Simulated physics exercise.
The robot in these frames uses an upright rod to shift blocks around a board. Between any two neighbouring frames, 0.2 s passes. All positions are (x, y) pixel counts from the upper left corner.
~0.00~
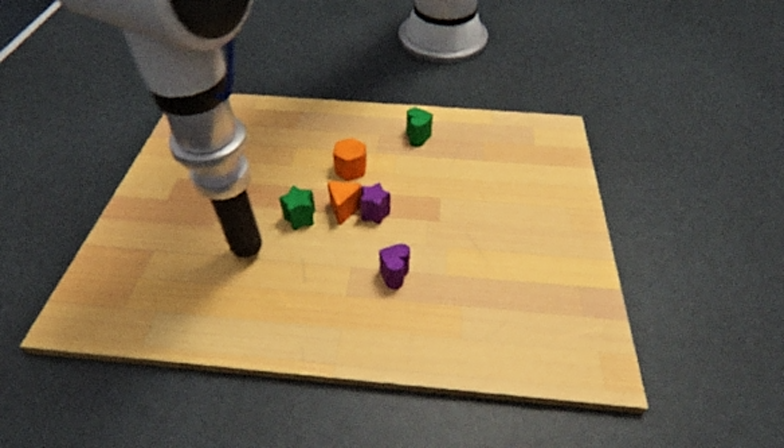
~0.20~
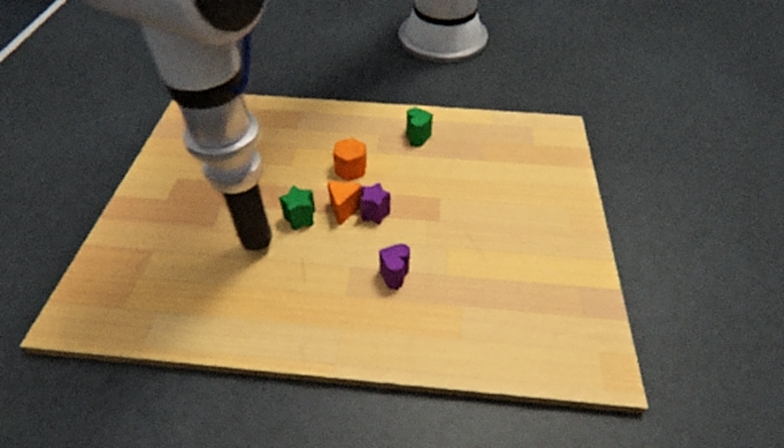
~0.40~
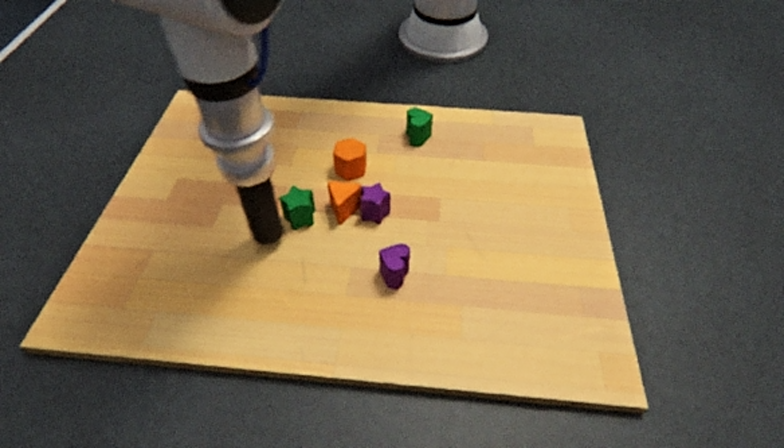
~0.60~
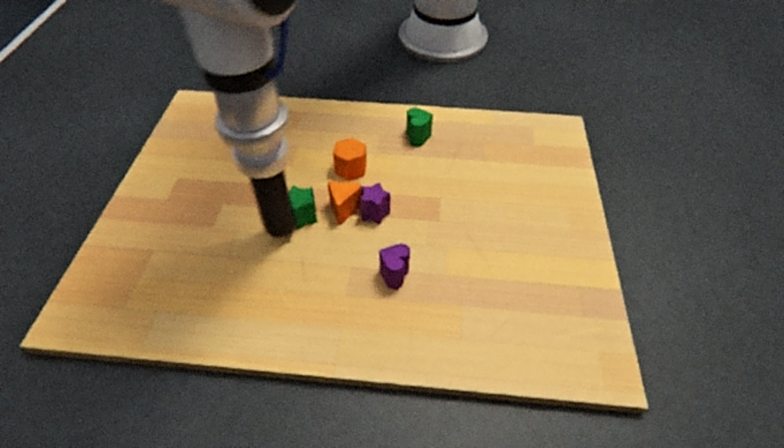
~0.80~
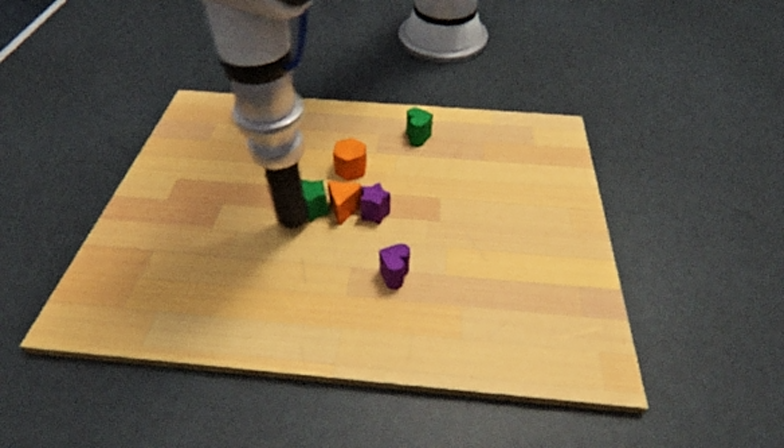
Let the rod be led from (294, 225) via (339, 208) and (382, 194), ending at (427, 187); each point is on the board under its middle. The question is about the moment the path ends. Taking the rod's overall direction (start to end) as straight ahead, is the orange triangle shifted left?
Yes - that is the case.
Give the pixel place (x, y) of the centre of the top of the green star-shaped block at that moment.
Expect it around (344, 165).
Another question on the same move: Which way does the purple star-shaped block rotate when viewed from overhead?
Its spin: Clockwise.
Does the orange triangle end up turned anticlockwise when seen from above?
I expect so.
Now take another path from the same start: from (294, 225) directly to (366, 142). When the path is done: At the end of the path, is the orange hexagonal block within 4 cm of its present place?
My answer is no.
What follows on the original path. One third of the way, rod (339, 201); green star-shaped block (338, 168), turned 45° anticlockwise; orange triangle (364, 177), turned 20° clockwise; purple star-shaped block (381, 194), turned 35° clockwise.
Two thirds of the way, rod (382, 187); green star-shaped block (344, 165), turned 85° anticlockwise; orange triangle (403, 162), turned 15° anticlockwise; orange hexagonal block (349, 144); purple star-shaped block (386, 193), turned 70° clockwise.
At the end, rod (427, 180); green star-shaped block (344, 165), turned 85° anticlockwise; orange triangle (436, 150), turned 55° anticlockwise; orange hexagonal block (349, 144); purple star-shaped block (386, 193), turned 75° clockwise.
